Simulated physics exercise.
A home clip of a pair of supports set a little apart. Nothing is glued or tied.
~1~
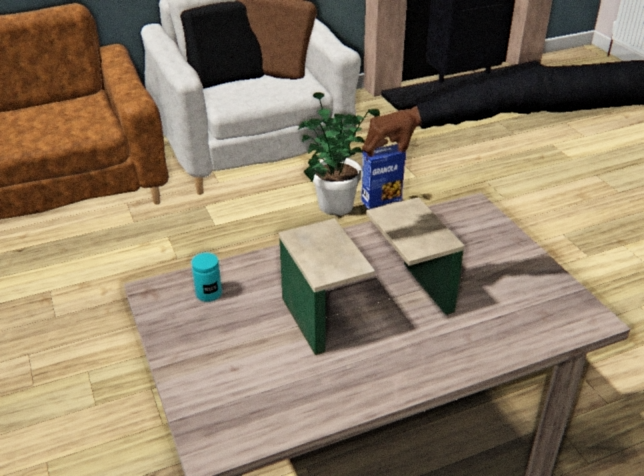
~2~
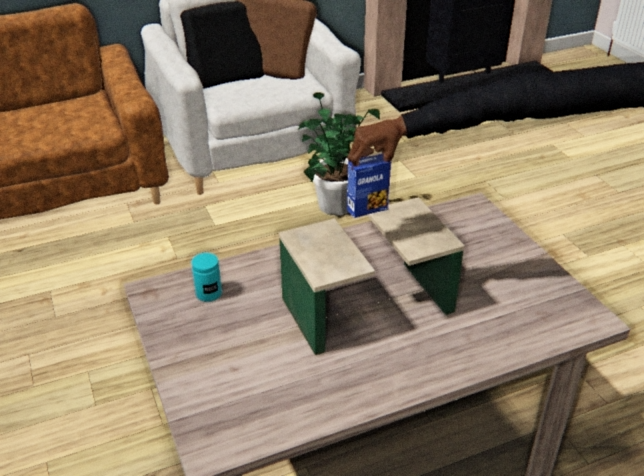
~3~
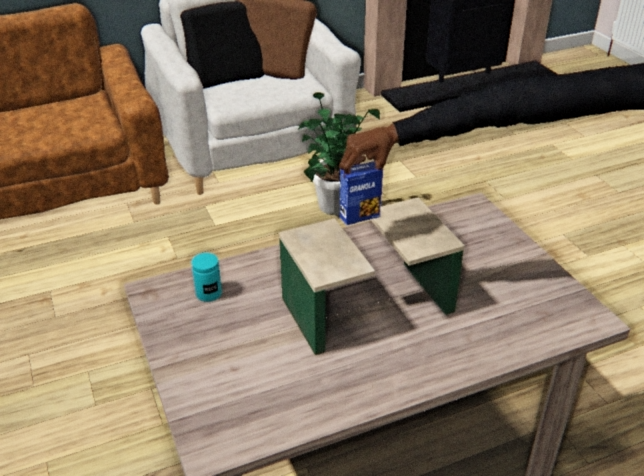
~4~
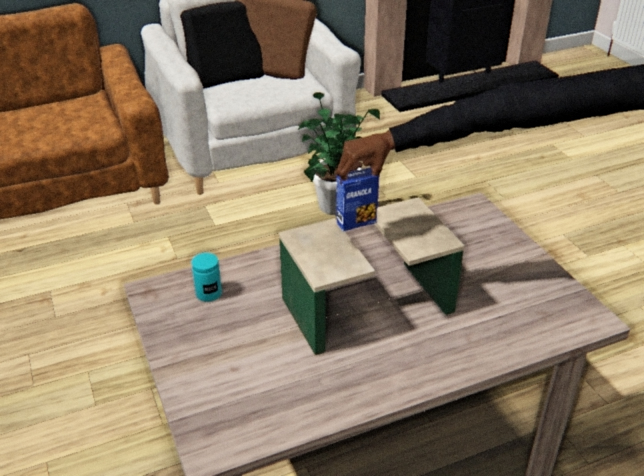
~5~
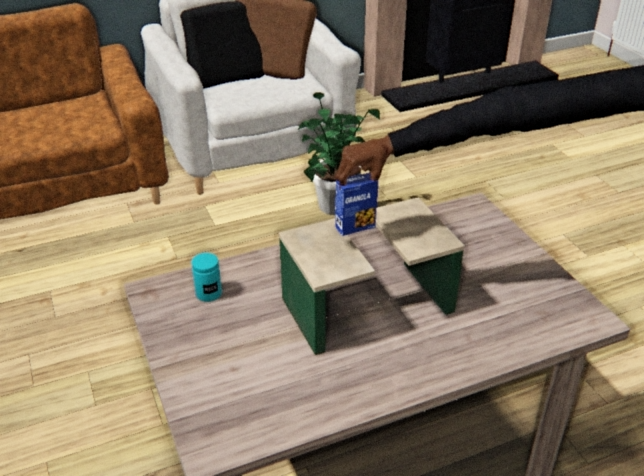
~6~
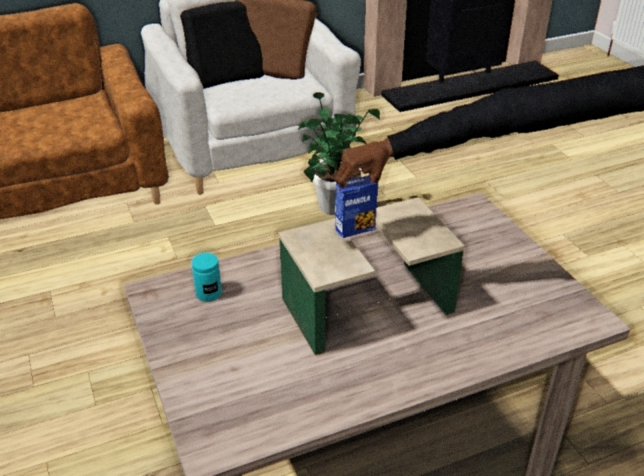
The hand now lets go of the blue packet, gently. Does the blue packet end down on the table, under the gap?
Outcome: The packet lodges.
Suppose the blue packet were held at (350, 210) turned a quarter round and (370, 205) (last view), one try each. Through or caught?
First, it lodges; second, it lodges.
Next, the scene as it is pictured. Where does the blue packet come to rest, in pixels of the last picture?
At about (376, 226).
Then, 0.20 s after the last picture, blue packet slid a little near (356, 220).
Then, 0.50 s after the last picture, blue packet tipped 41° from how it was near (372, 222).
At rest, tipped over on the stand or table, blue packet; turquoise jar in place. Seen from the same camera at the end, blue packet near (376, 226). The packet stays on top.
